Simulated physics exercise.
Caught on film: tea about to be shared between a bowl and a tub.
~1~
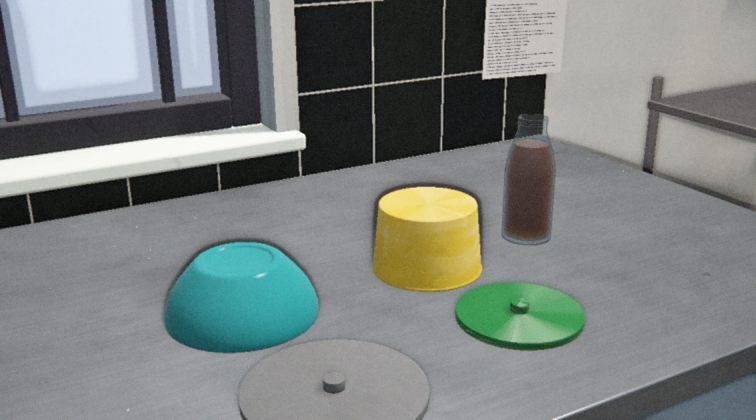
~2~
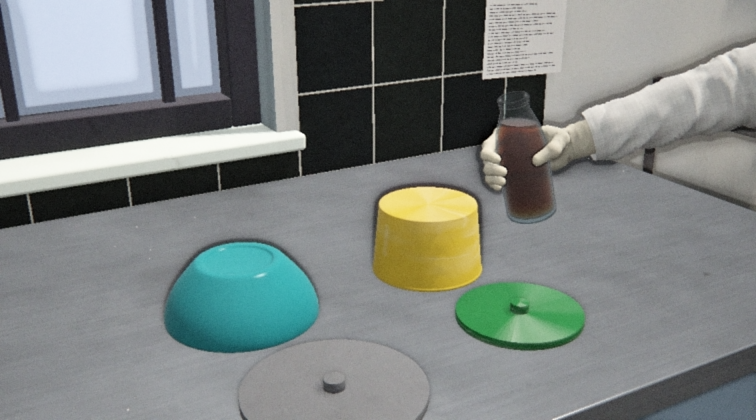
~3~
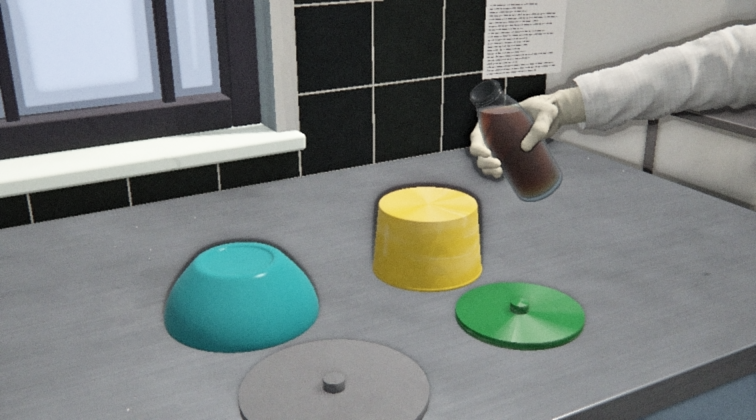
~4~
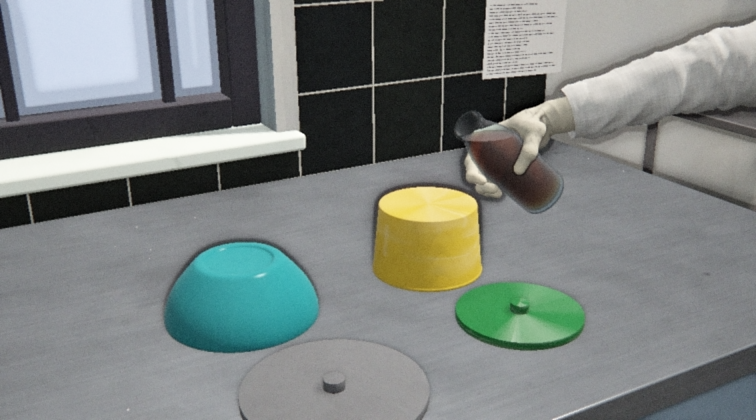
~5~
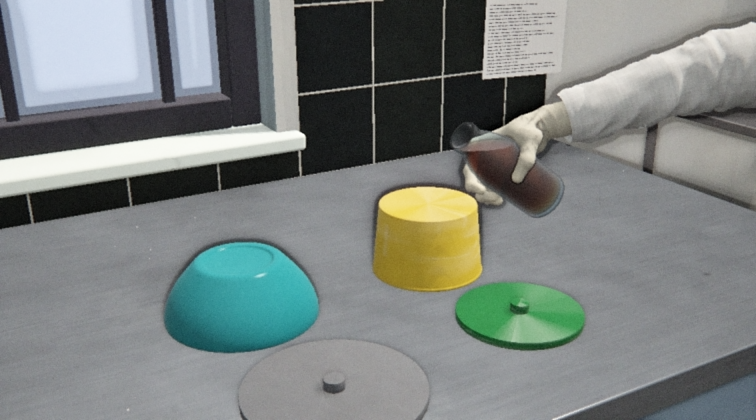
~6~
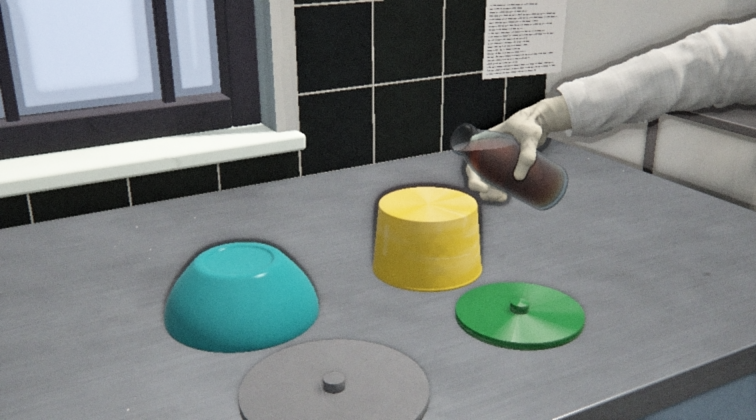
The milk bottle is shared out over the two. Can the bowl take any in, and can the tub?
The bowl gets none inside and the tub gets none inside.
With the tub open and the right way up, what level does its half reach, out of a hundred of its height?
Close to 20 %.
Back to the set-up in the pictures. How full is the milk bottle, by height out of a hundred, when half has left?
Some 35 per cent.
Shortly, it runs off the upturned base of the tub.
Then, it runs off the upturned base of the bowl.
At the finish, the tub is empty, in a puddle; the bowl is empty, in a puddle.
